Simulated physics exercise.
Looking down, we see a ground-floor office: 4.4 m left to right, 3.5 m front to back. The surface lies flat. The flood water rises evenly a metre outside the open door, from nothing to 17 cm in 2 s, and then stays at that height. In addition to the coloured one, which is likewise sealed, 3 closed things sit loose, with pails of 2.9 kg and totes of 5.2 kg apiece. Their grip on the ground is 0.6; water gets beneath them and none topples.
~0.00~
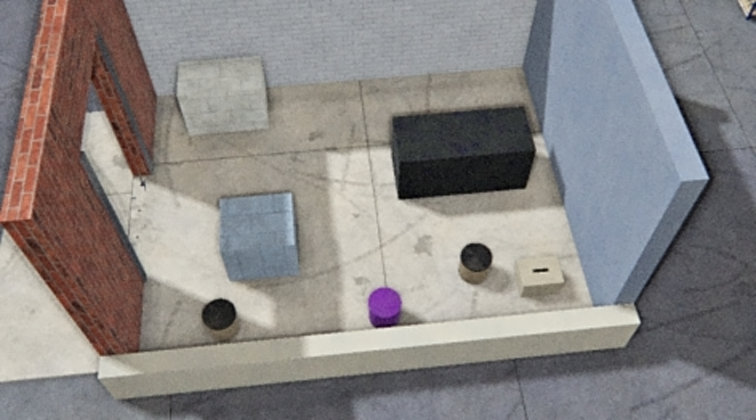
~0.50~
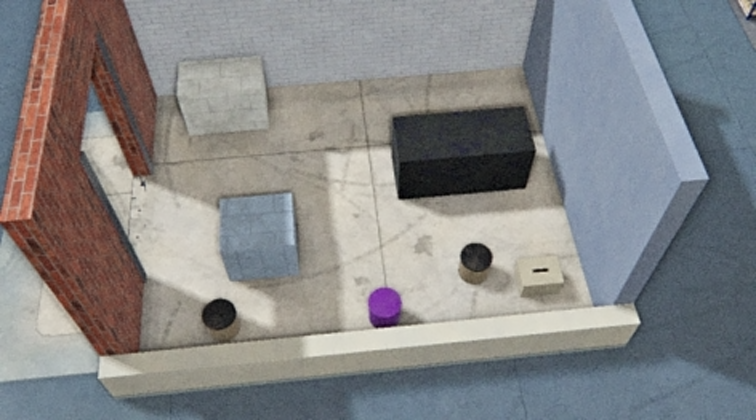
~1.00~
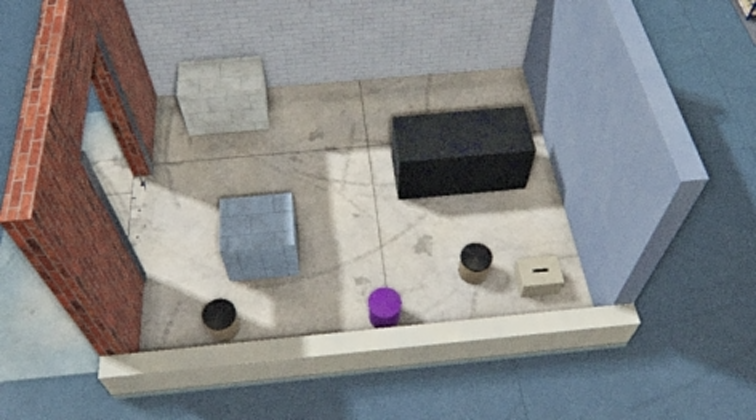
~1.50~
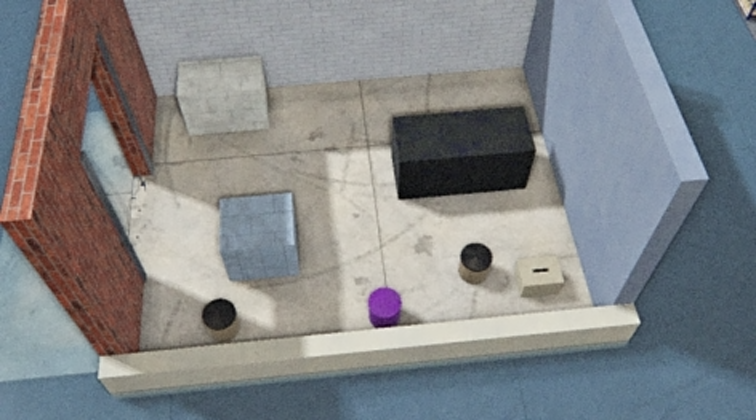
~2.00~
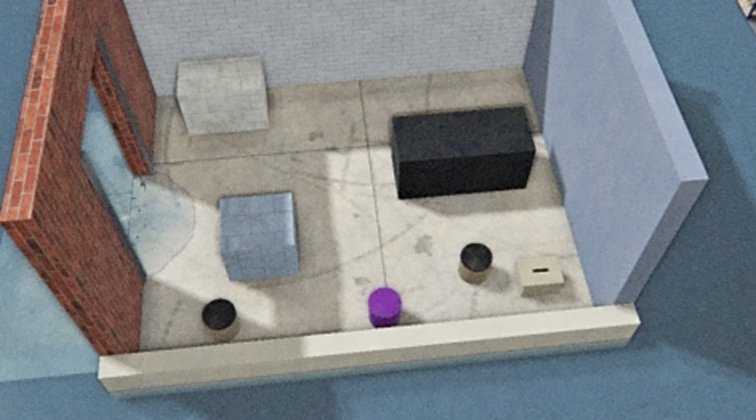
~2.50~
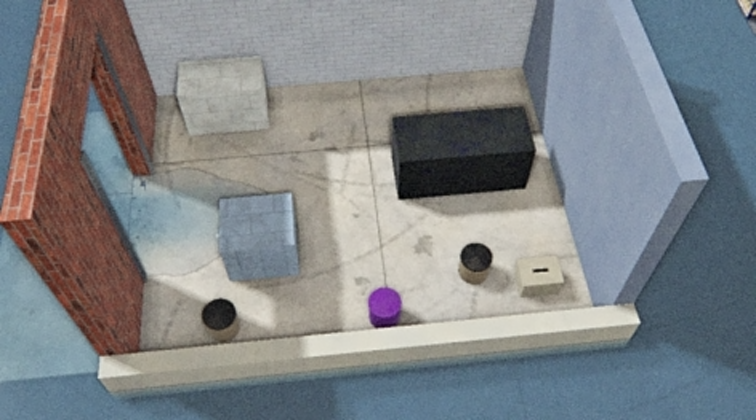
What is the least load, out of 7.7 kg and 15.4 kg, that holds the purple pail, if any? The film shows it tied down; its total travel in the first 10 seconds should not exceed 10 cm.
Most likely it will manage with the lighter mass.
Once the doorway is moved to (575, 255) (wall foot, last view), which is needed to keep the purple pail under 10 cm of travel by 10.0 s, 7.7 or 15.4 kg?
There just the heavier succeeds.
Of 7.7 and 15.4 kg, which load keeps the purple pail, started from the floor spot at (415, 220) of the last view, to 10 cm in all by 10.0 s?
The answer: Either weight will do.
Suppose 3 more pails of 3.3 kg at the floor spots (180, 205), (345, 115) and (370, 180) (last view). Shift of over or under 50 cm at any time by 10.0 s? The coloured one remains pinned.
Result, in turn - exceeds it; exceeds it; exceeds it.
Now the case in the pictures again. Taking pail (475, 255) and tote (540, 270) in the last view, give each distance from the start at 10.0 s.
They've ended up 20 cm and 60 cm away, in that order.
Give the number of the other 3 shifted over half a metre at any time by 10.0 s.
That adds up to 2.
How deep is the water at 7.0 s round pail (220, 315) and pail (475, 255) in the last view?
Close to 2 and 2 centimetres.
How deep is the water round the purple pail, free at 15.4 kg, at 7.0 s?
Something like 4 centimetres.
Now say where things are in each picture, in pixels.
In the first frame, the purple pail at (385, 302), on the bottom; 0.0 m2 under water; 0 of 4 have shifted.
In the second frame, the purple pail at (385, 302) rests on the ground; 0.0 m2 under water; 0 of 4 have shifted.
In the third frame, the purple pail at (385, 302) rests on the ground; 0.0 m2 under water; 0 of 4 have shifted.
In the fourth frame, the purple pail at (385, 302), on the bottom; water covers 0.0 m2; 0 of 4 have shifted.
In the fifth frame, the purple pail at (385, 302) rests on the ground; 0.4 m2 under water; 0 of 4 have shifted.
In the sixth frame, the purple pail at (385, 302) rests on the ground; 1.2 m2 under water; 0 of 4 have shifted.
After 3.5 s the purple pail would be 0 cm from its start with 7.7 kg and 0 cm from its start with 15.4 kg; 0 cm of water round it then.
After 4.5 s the purple pail would be 0 cm from its start with 7.7 kg and 0 cm from its start with 15.4 kg; 0 cm of water round it then.
After 7.0 s the purple pail would be 0 cm from its start with 7.7 kg and 0 cm from its start with 15.4 kg; 4 cm of water round it then.
After 10.0 s the purple pail would be 0 cm from its start with 7.7 kg and 0 cm from its start with 15.4 kg; 7 cm of water round it then.
